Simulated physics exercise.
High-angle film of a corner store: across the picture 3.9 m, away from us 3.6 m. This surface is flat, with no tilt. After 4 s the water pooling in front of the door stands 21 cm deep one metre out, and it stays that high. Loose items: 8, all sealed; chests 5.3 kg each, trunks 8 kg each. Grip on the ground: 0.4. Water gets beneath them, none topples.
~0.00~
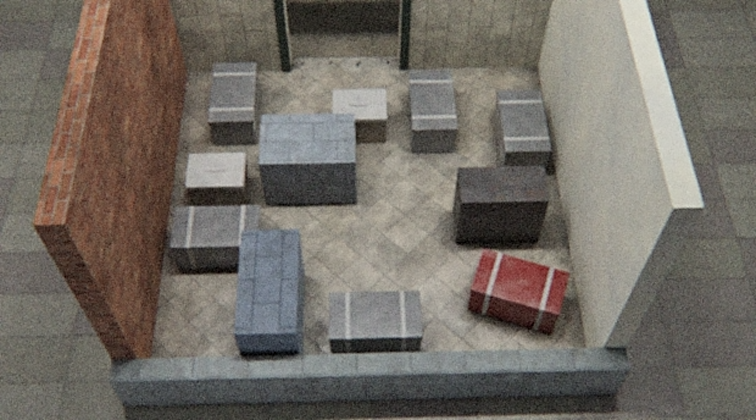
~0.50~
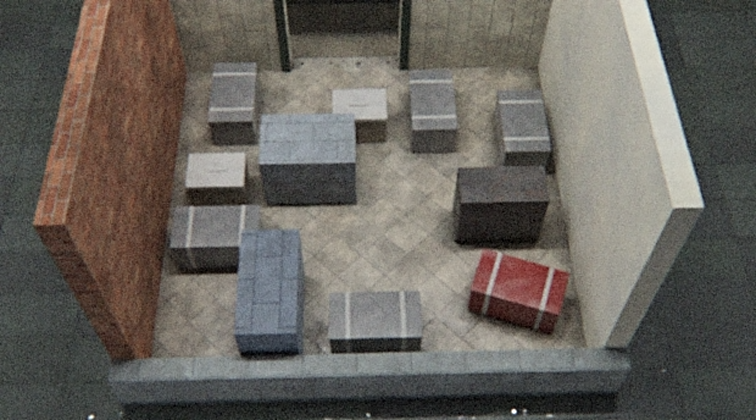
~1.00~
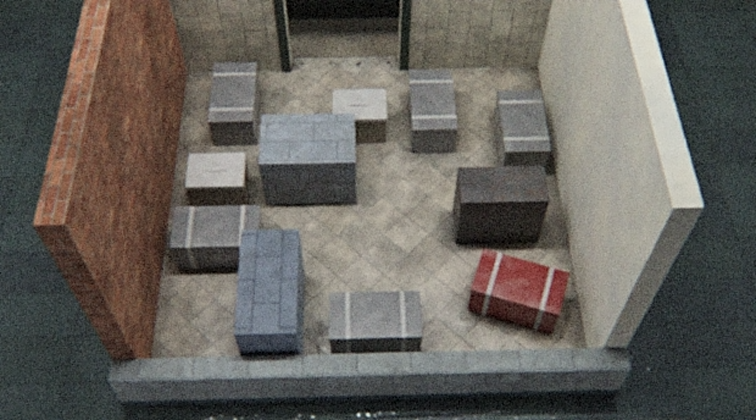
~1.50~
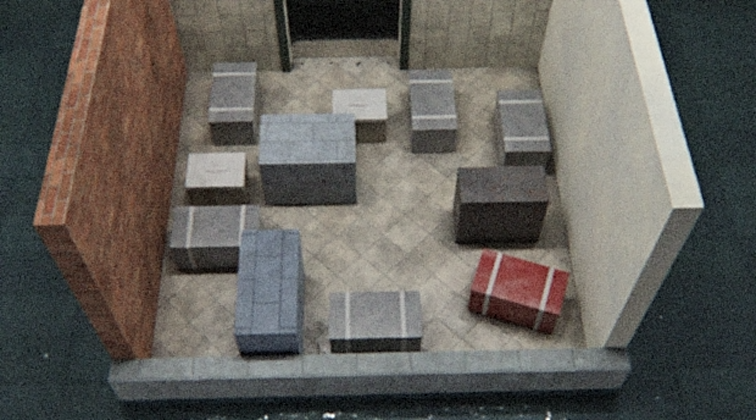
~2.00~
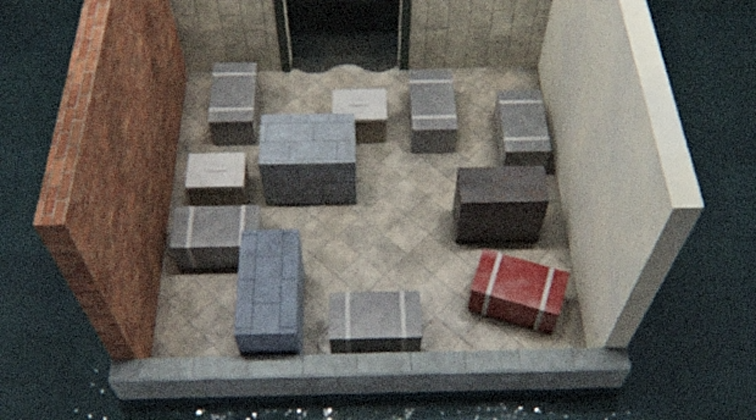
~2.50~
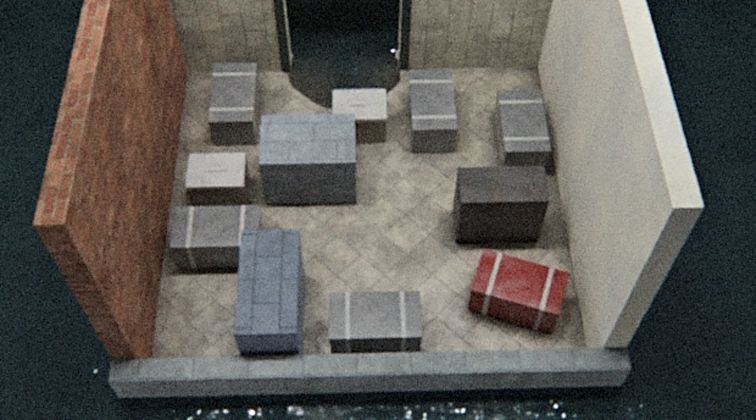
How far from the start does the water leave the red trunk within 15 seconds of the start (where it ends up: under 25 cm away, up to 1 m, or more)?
Expect it to stay near its original place.
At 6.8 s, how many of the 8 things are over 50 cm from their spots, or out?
At that moment it comes to 1.
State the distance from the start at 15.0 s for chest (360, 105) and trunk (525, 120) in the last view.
They sit 150 cm and 100 cm away, in the order given.
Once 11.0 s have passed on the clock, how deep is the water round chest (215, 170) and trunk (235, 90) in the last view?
Some 6 cm at the first, some 11 cm at the second.
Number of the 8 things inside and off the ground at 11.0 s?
At that point I count 8.
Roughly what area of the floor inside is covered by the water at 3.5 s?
Close to 2.0 m2, I'd say.
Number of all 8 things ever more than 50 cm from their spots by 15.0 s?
Answer: 6.
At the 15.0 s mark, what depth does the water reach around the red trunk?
I'd put it at about 14 cm.
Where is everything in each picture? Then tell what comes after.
The first frame shows the red trunk at (521, 281) rests on the ground; water covers 0.0 m2; 0 of 8 have shifted.
The second frame shows the red trunk at (521, 281) rests on the ground; water covers 0.0 m2; 0 of 8 have shifted.
The third frame shows the red trunk at (521, 281), on the bottom; water covers 0.0 m2; 0 of 8 have shifted.
The fourth frame shows the red trunk at (521, 281), on the bottom; water covers 0.0 m2; 0 of 8 have shifted.
The fifth frame shows the red trunk at (521, 281), on the bottom; water covers 0.0 m2; 0 of 8 have shifted.
The sixth frame shows the red trunk at (521, 281), on the bottom; water covers 0.5 m2; 0 of 8 have shifted.
After 3.5 s the red trunk is near (521, 281), 0.0 m from its start, aground; 0 afloat.
After 6.8 s the red trunk is near (537, 292), 0.2 m from its start, afloat; 4 afloat.
After 11.0 s the red trunk is near (535, 254), 0.3 m from its start, afloat; 8 afloat.
After 15.0 s the red trunk is near (511, 275), 0.1 m from its start, afloat; 8 afloat.
